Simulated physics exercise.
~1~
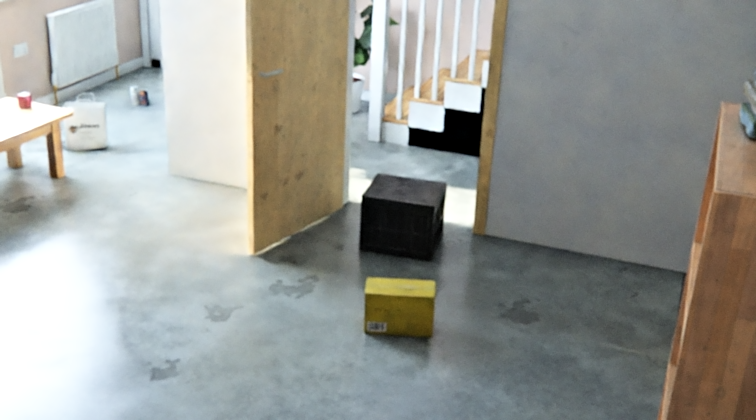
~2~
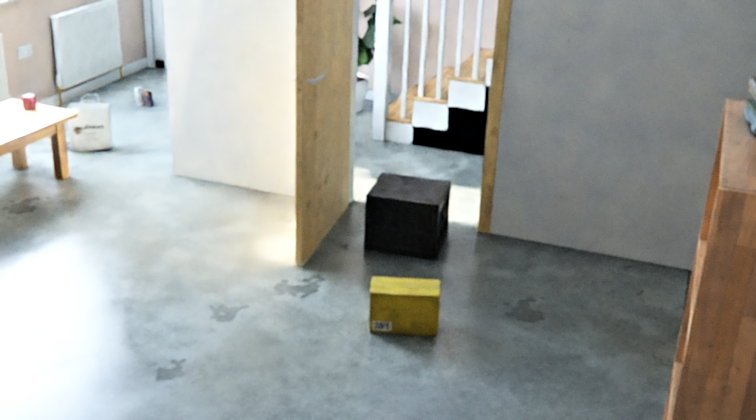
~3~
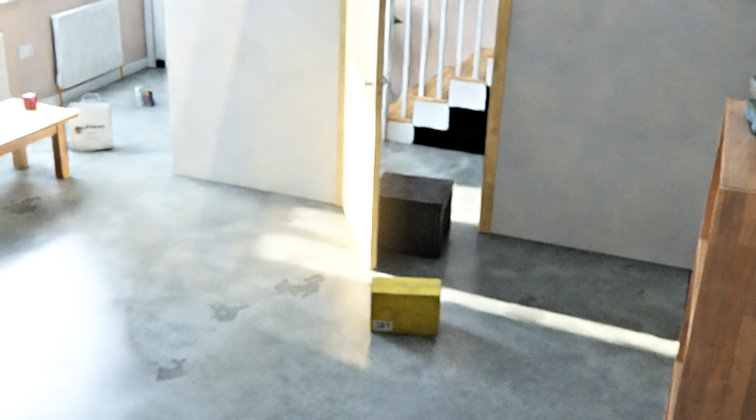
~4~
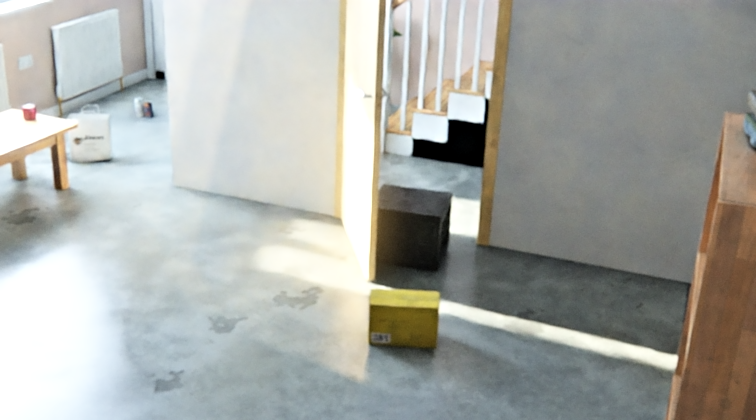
A wooden door swung partway toward closing in a grey-floored room, with a black chest in the doorway and a yellow box in front of it. Both stayed put as sunlight streaked across the floor, and the door ended still partly open.
